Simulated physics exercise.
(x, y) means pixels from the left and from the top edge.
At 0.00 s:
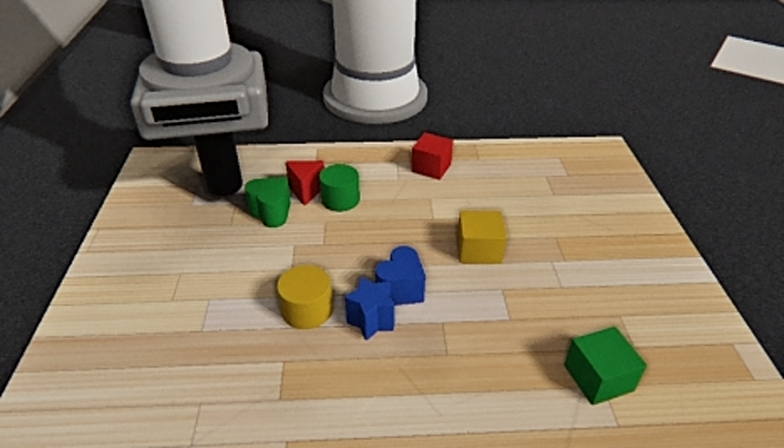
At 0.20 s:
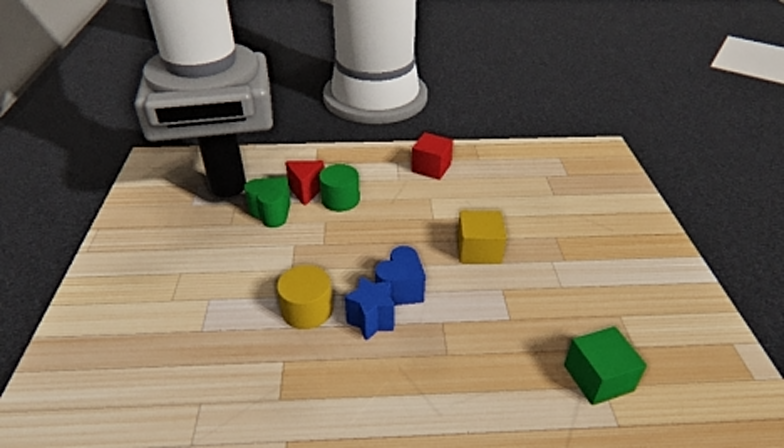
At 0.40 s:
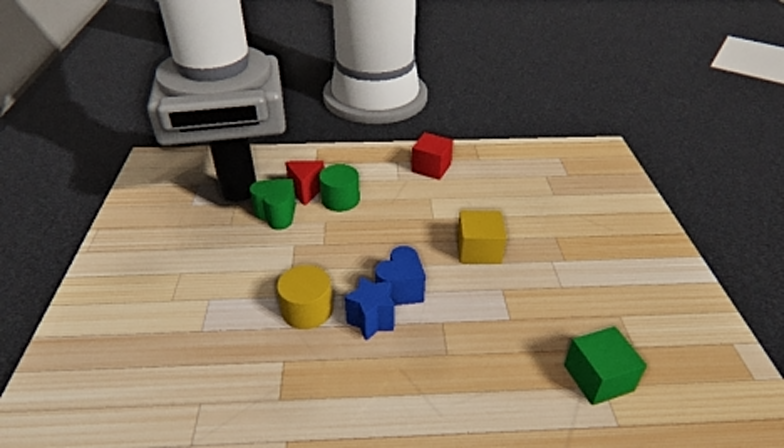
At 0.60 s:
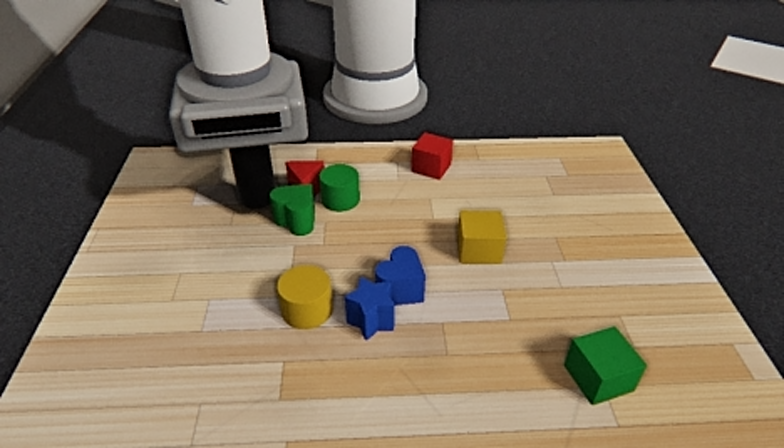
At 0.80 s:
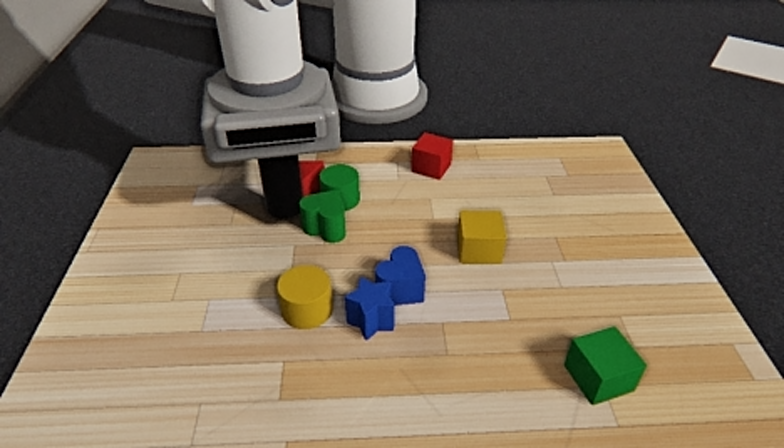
Robot arm with a black bar pushing a green heart block rightward across a wooden board, past a red block, among colourful blocks.
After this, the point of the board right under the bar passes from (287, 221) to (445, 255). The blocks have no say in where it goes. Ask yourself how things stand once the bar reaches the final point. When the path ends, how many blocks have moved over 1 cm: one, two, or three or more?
Two blocks, no more.
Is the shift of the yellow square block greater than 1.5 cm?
Yes - that is the case.
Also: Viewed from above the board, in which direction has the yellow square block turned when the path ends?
Viewed from the top, it goes clockwise.
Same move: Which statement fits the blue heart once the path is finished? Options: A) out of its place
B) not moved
B
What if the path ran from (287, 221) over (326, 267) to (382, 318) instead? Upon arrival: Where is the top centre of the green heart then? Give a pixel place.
Most likely (352, 217).
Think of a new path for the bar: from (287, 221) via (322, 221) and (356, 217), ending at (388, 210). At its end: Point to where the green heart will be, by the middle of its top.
I'd guess (397, 211).
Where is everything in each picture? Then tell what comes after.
In the first frame, tip of the bar (225, 187), middles of tops, red triangular block (304, 167), green heart (267, 188), blue heart (402, 264), yellow square block (483, 224).
In the second frame, bar (229, 188), nothing pushed.
In the third frame, bar (240, 192), green heart (273, 190).
In the fourth frame, bar (258, 199), green heart (294, 196).
In the fifth frame, bar (286, 209), red triangular block (304, 167), green heart (325, 203), blue heart (402, 264), yellow square block (483, 224).
The first path, step by step. One third of the way, bar (338, 220); green heart (381, 211).
Two thirds of the way, bar (391, 231); green heart (434, 214), turned 45° anticlockwise.
At the end, bar (447, 243); red triangular block unmoved; green heart (473, 212), turned 110° anticlockwise; blue heart unmoved; yellow square block (515, 221), turned 25° clockwise.
